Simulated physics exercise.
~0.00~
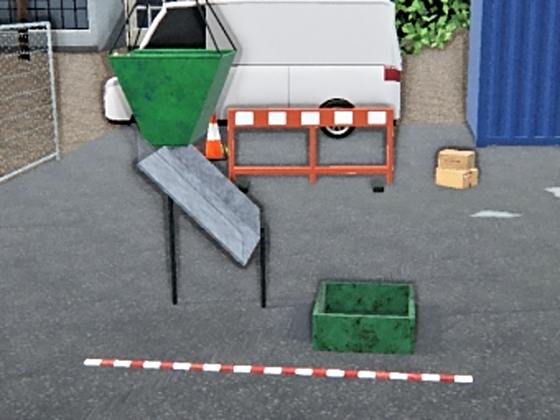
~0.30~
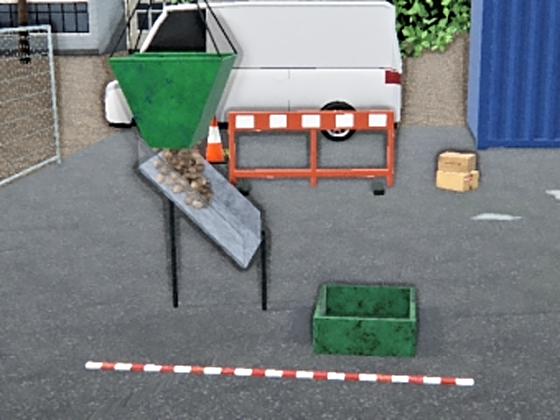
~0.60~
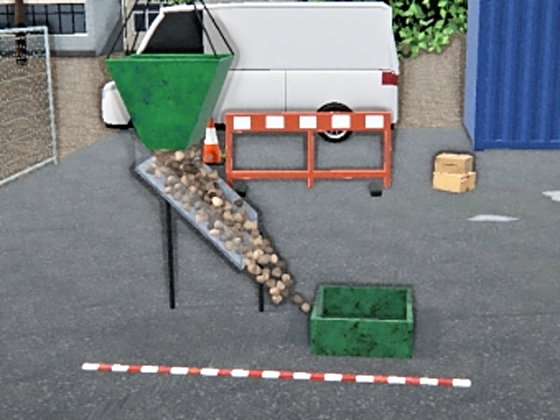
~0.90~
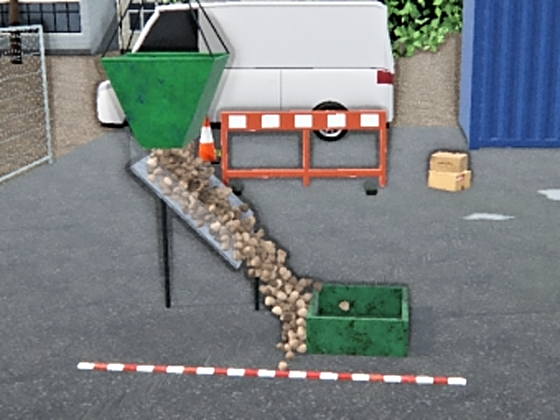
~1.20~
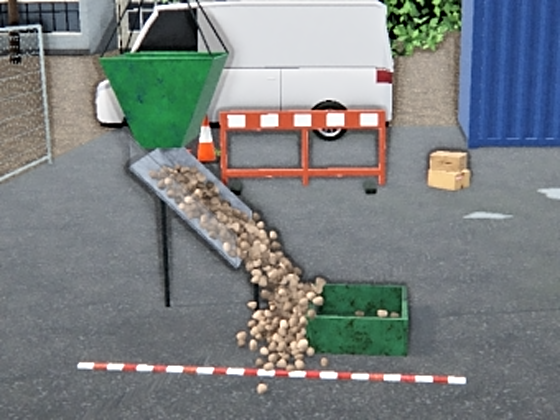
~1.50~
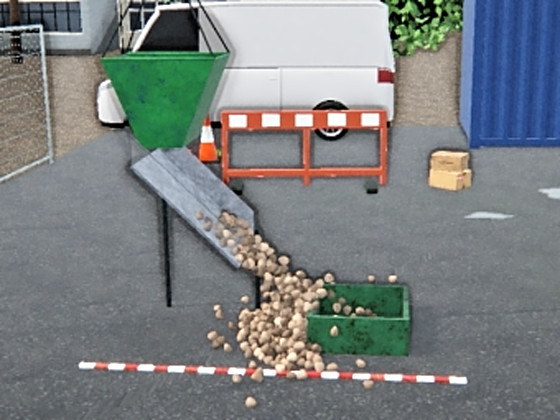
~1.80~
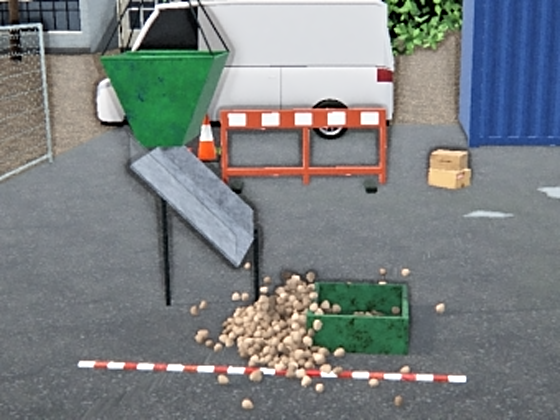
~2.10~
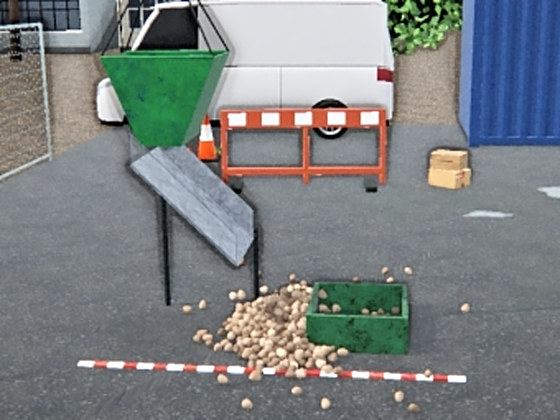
Rounded stones pour from a green skip, slide down a steel slope and mostly pile up left of the green bin.
